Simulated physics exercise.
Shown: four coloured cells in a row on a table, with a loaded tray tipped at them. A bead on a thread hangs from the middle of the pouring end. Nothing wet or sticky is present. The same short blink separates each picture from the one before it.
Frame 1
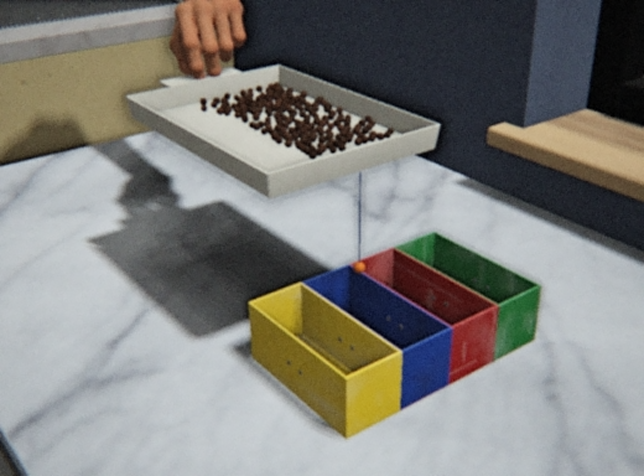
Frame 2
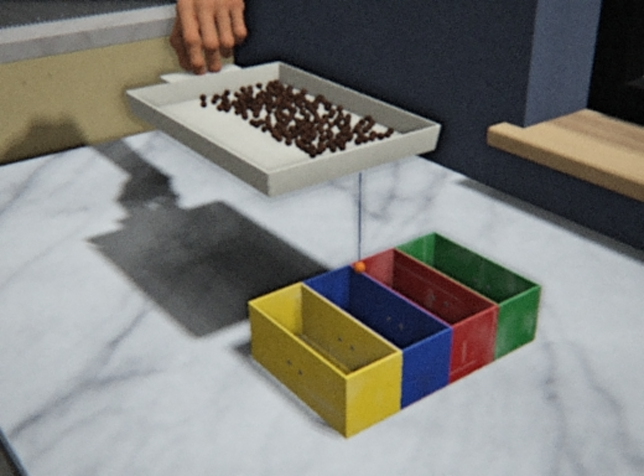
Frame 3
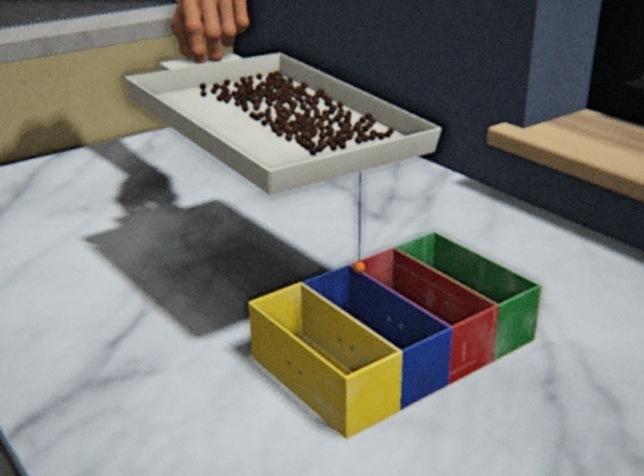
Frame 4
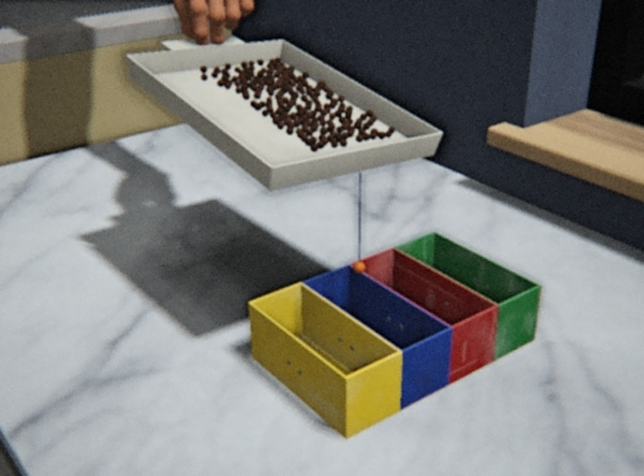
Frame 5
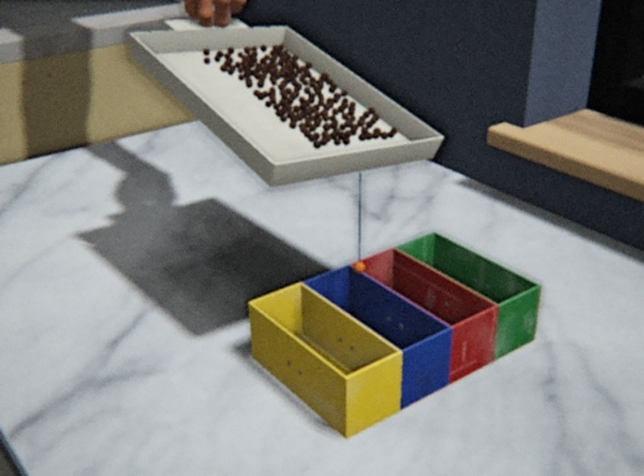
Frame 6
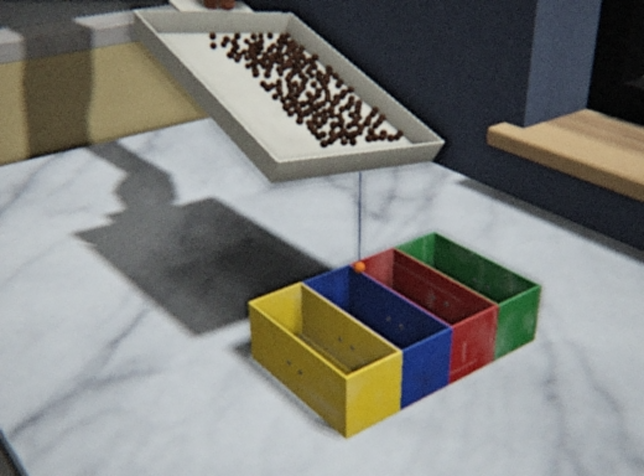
Tray of small dark brown berries tilting steadily as a hand raises its far end above yellow, blue, red and green boxes.
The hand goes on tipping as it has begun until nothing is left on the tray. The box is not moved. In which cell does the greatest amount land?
In the green cell.
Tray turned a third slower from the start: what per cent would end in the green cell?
Estimate: Some 80%.
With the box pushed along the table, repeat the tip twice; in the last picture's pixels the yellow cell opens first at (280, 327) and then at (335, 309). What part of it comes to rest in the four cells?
Some 80 and then some 100 per cent.
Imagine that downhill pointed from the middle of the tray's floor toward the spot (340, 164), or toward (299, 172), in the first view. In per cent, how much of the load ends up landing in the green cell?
The first try would leave around 10 per cent there, the second around 0 per cent.
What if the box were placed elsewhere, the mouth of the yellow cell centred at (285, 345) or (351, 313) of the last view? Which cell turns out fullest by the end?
You'd see the green cell win the first time and red win the second.
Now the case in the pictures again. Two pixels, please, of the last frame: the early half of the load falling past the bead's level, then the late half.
At (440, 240) for the first part, then at (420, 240) for the others.
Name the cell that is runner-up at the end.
Runner-up: Red.
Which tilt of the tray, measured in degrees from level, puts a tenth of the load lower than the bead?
85° or so.
Soon, tray tipped steeply; nearly all on the tray; a stray few falling or outside the box.
A while on, tray tipped right over; about half on the tray; about a third in the green cell; a small part in the red cell; a small part falling or outside the box.
Towards the end, tray tipped past a quarter turn; most in the green cell; about a quarter in the red cell; a stray few in the blue cell; a stray few falling or outside the box.
Finally, tray tipped past a quarter turn; most in the green cell; about a quarter in the red cell; a stray few in the blue cell; none in the yellow cell; a stray few outside the box.
